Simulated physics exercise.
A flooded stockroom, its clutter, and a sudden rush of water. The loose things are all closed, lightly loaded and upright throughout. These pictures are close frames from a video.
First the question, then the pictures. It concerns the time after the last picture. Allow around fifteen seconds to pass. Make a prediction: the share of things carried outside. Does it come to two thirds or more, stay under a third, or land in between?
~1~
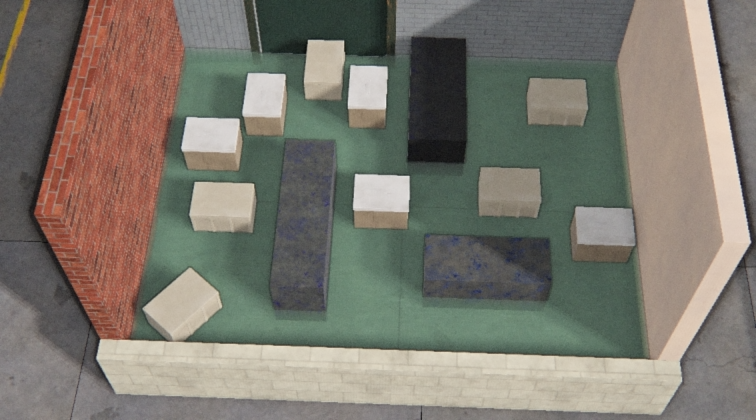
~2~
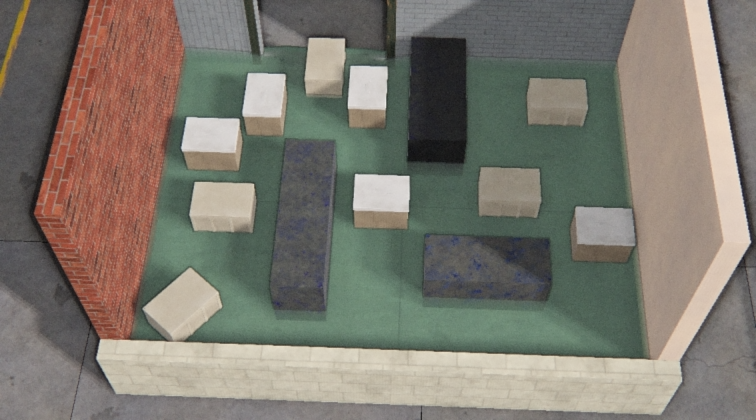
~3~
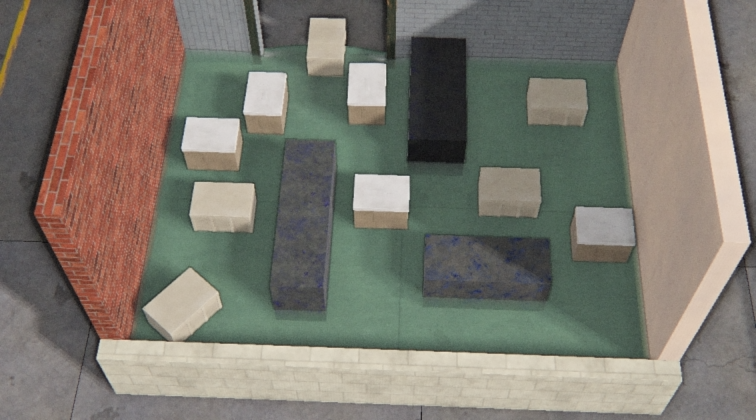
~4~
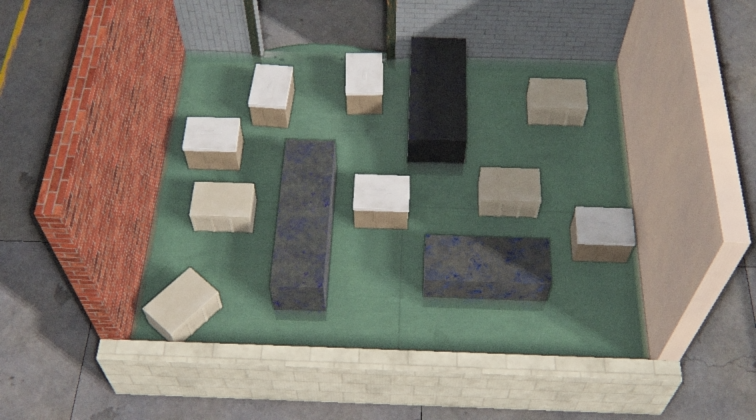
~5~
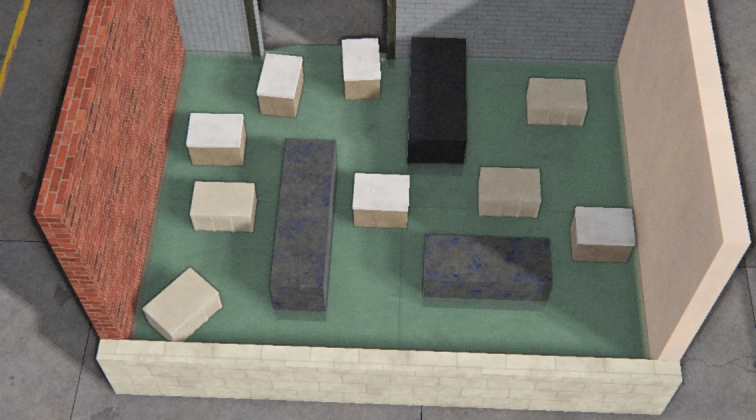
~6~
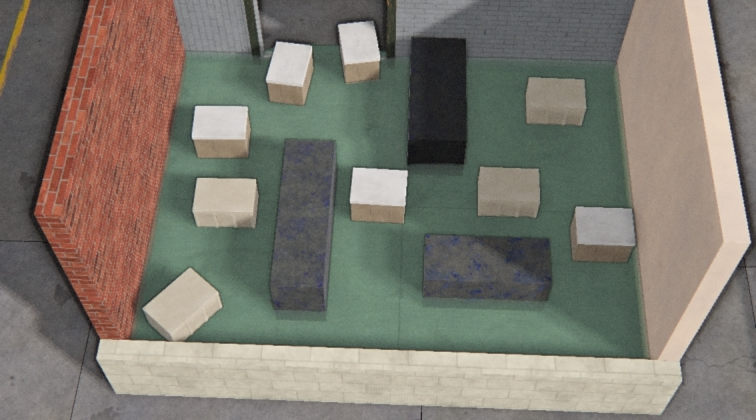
Two thirds or more.
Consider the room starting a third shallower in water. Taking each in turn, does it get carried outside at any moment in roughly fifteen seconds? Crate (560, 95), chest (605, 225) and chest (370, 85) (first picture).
For the three, in the order given: Remains in the room, remains in the room and leaves the room.
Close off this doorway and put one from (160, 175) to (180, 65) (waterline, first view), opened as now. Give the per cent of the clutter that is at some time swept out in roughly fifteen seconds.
Result: 60 per cent.
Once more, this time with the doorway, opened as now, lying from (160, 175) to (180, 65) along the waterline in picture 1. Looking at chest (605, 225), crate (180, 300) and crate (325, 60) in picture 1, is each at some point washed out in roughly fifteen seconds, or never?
In the order given: Remains, escapes, escapes.
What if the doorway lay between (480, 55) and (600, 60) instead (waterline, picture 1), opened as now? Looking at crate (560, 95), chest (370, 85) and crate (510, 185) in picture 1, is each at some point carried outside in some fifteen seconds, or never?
Lab log - 1: Escaped; 2: Escaped; 3: Escaped.
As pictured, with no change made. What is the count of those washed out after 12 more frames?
5 in all.
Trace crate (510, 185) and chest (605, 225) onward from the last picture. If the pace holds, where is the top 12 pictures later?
At about (394, 176) and (580, 222).
A moment on, 3 of 10 are out; 7 afloat.
Next, 5 of 10 are out; 5 afloat.
Later, 6 of 10 are out; 4 afloat.
In the end, 7 of 10 are out; 3 afloat.
